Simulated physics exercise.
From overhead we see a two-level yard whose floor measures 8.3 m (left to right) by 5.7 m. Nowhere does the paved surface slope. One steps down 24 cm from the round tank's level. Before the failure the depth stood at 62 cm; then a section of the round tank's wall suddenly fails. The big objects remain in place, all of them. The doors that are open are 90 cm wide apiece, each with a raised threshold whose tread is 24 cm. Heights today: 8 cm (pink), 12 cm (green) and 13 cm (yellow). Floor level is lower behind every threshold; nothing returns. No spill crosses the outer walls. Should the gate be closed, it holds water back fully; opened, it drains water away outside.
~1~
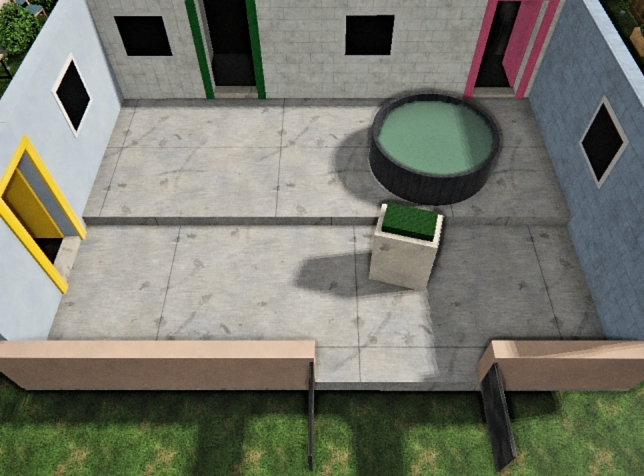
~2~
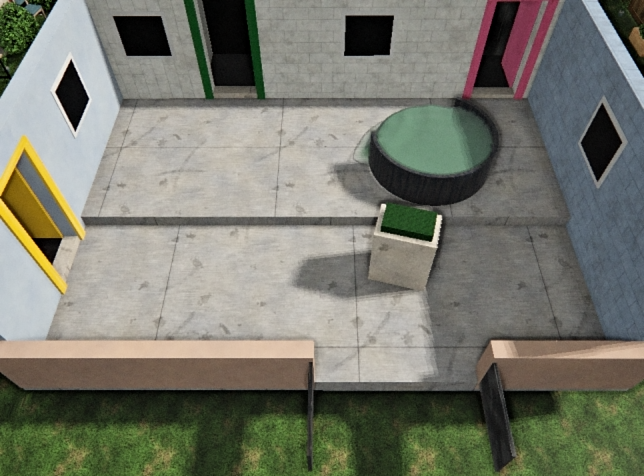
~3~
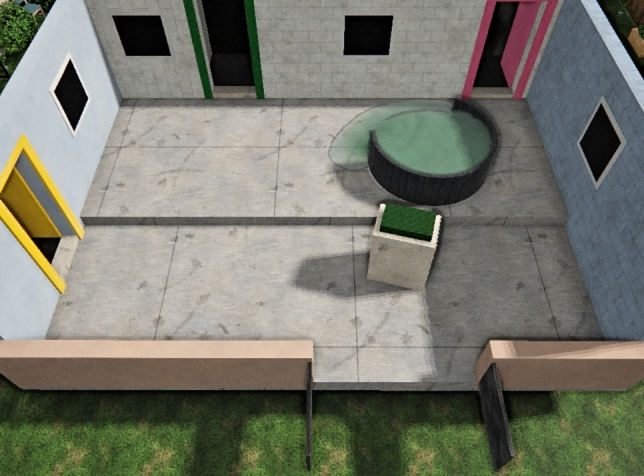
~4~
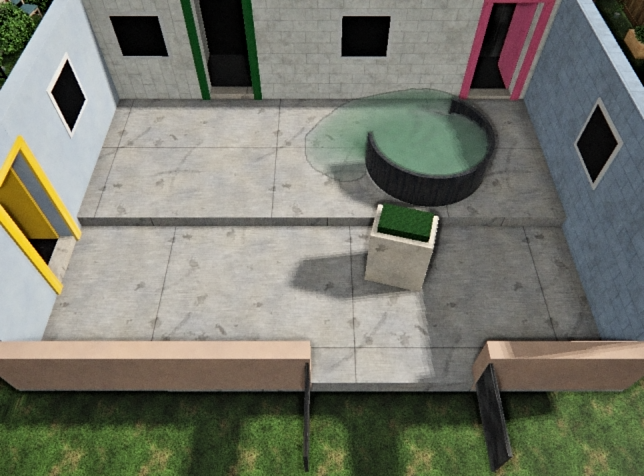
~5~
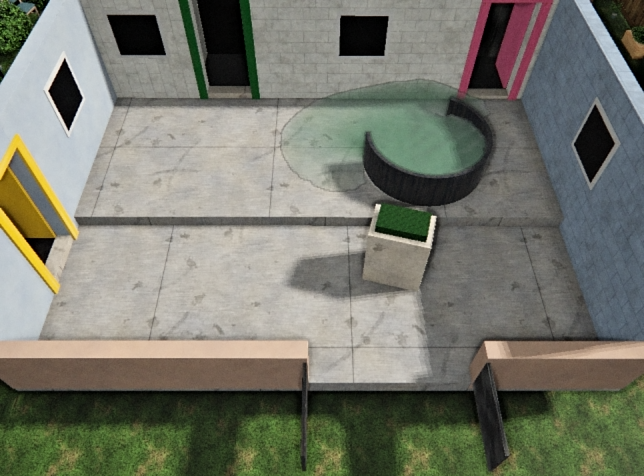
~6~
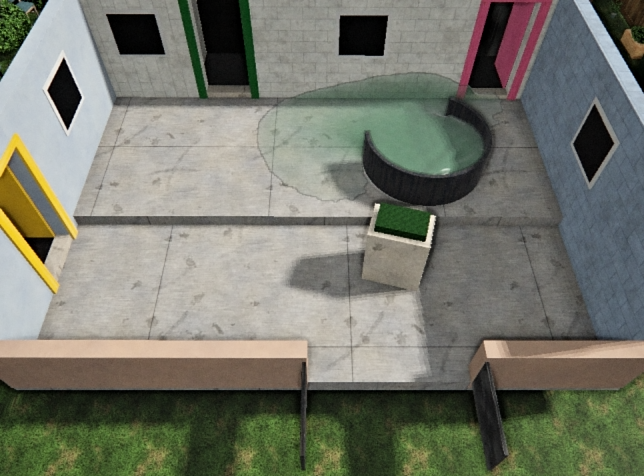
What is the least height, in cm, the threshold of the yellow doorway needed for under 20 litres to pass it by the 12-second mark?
About 5 cm.
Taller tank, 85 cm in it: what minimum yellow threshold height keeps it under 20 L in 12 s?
About 8.0 cm.
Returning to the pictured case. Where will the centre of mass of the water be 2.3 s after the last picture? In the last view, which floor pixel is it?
Approximately (319, 138).
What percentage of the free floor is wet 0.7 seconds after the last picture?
Roughly 20 percent of the floor is wet.
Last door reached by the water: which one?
Last comes the yellow one.
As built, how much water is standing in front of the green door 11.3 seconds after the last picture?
The depth there is around 3.5 cm.
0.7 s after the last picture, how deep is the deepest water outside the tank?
40 cm.
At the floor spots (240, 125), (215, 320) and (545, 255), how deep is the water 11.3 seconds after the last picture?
First 4, then 5, then 6 cm.
Then, 0.7 s after the last picture water covers 20 % of the floor, deepest (40 cm) near (372, 101); it has not reached the yellow door.
Then, 2.3 s after the last picture water covers 45 % of the floor, deepest (28 cm) near (119, 118); it has not reached the yellow door.
Then, 11.3 s after the last picture water covers 95 % of the floor, deepest (10 cm) near (558, 227); 7 cm at the yellow door, 0 litres in over its 13 cm threshold.
At the yellow door as built, the water peaked near 10 cm, 3.5 s after the last picture.
With a threshold of 4.5 cm, 27 litres would have come in within the 12 s; with 5.5 cm, 15 litres. So under 20 litres takes about 5 cm.
